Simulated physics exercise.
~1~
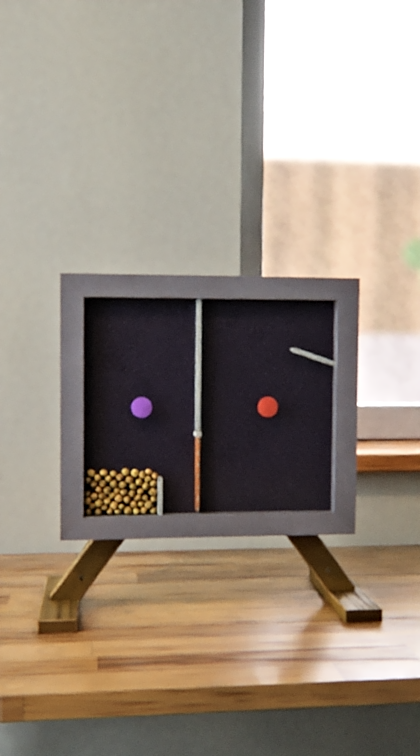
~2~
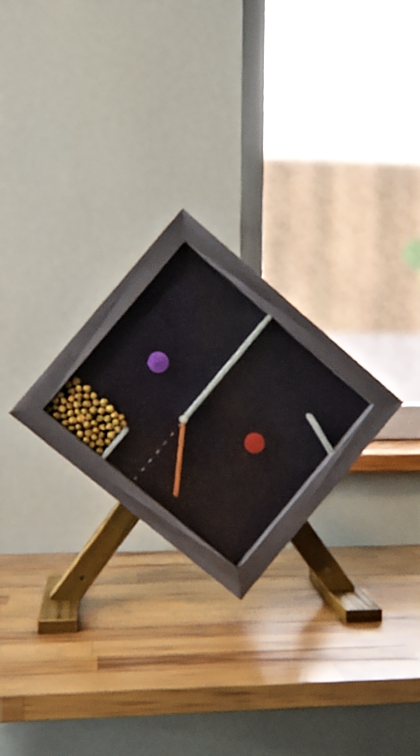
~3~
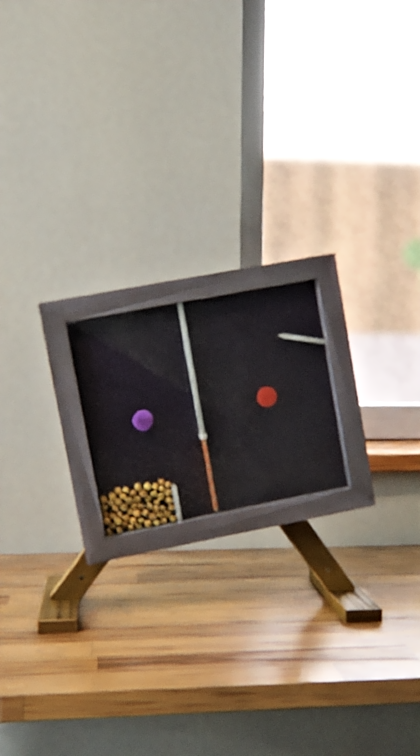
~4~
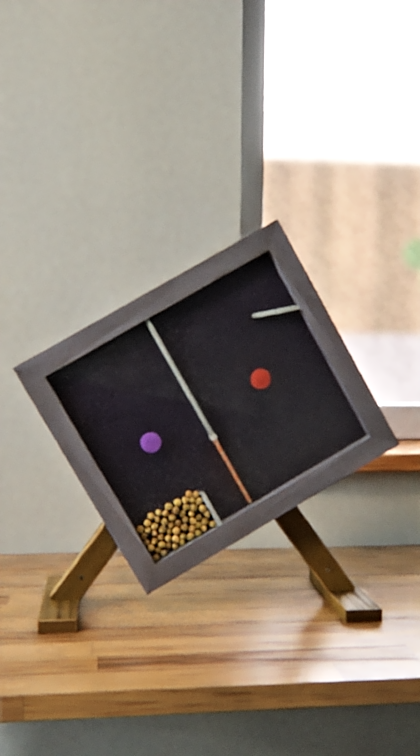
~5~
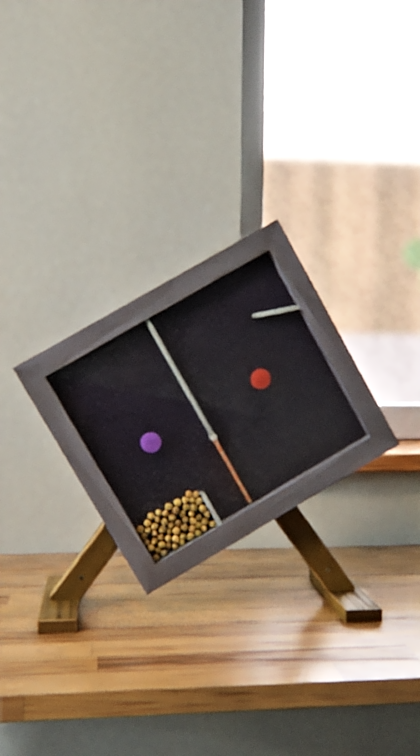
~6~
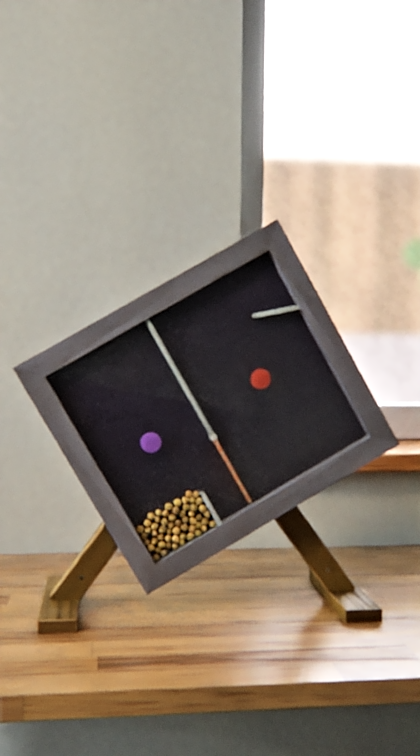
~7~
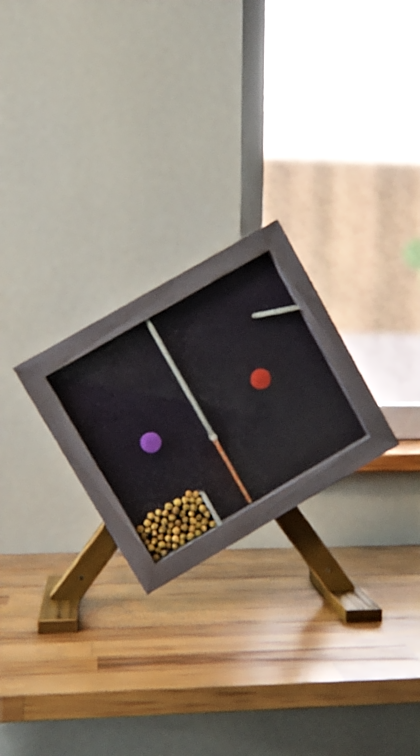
On a wooden tabletop beside a window, a flat, dark-framed shadow box stands upright on angled legs, with chickpeas heaped in its lower left corner behind a short wall. A pale divider separates the purple-dotted side from the red-dotted side. The box turns clockwise to a steep tilt, and the orange flap below the divider hangs open while the chickpeas stay bunched on the purple side. It then swings back anticlockwise past level, and the flap closes. Finally it rests tilted anticlockwise, every chickpea still piled in the purple side's bottom corner and the red side empty.
